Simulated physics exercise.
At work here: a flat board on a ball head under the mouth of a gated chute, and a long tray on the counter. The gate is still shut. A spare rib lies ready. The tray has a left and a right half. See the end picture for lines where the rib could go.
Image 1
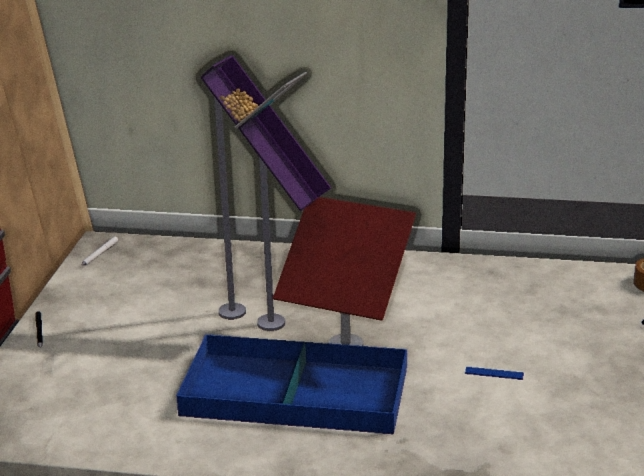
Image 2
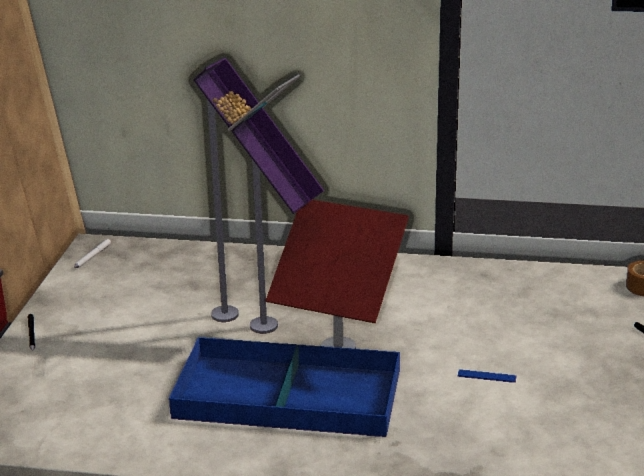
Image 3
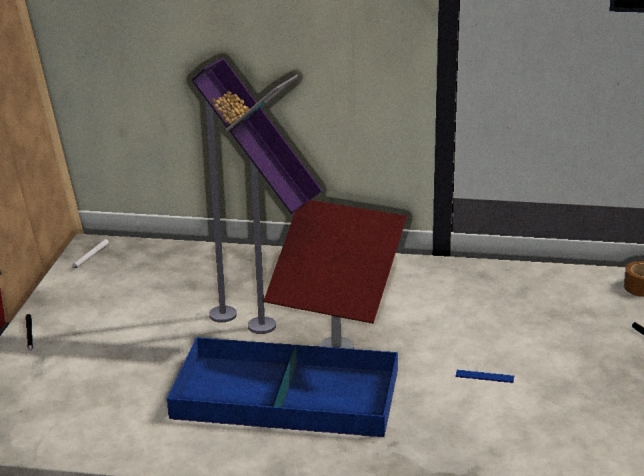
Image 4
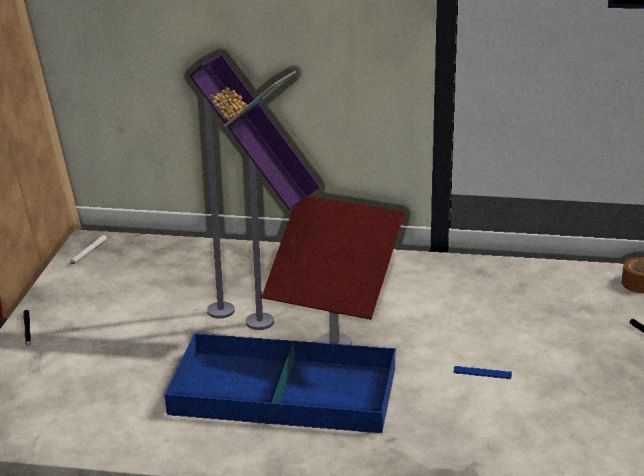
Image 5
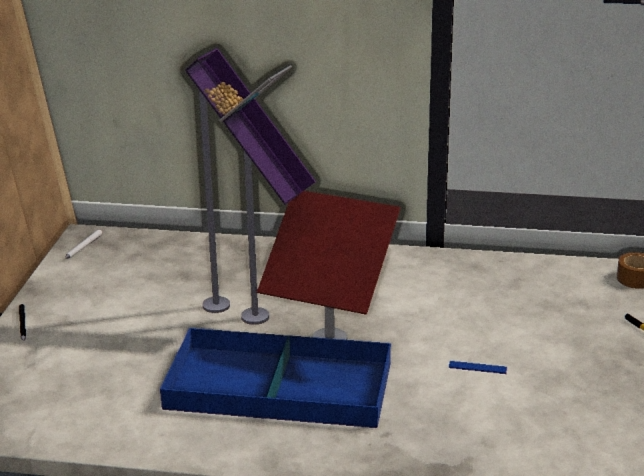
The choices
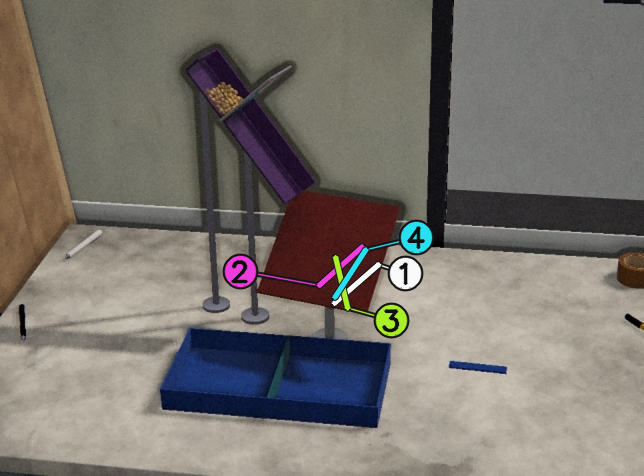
On a mottled pale counter, a steep purple chute holds dried chickpeas behind a shut gate, above a tilted red board and a divided blue tray; nothing moves among them as the view shifts slightly.
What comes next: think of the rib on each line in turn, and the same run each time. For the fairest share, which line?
Line 2 does it best.
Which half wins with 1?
Right.
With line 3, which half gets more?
The right half.
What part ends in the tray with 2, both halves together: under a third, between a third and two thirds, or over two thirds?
Line 2 gives over two thirds.
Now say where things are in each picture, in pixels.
The first picture shows load behind the gate near (245, 107), dried chickpeas; lip of the chute near (309, 204), sloping steeply.
The second picture shows middle of the board near (337, 258), tilted fairly steeply; middle of its low edge near (319, 312); of its high edge near (354, 206).
The third picture shows front corners of the tray near (168, 398) and (384, 416); front end of its middle wall near (274, 407); gate still shut near (254, 110).
The fourth picture shows middle of the load near (234, 106); lip near (298, 203).
The fifth picture shows middle of the load near (229, 101); lip near (294, 198).
On the marked copy, line 1 from (378, 264) to (334, 303); line 2 from (362, 246) to (319, 285); line 3 from (335, 257) to (347, 308); line 4 from (365, 249) to (335, 297).
With 1, of what is caught, only a few in the left half, all but a few in the right.
With 2, of what is caught, close to half in the left half, close to half in the right.
With 3, of what is caught, only a few in the left half, all but a few in the right.
With 4, of what is caught, only a few in the left half, all but a few in the right.
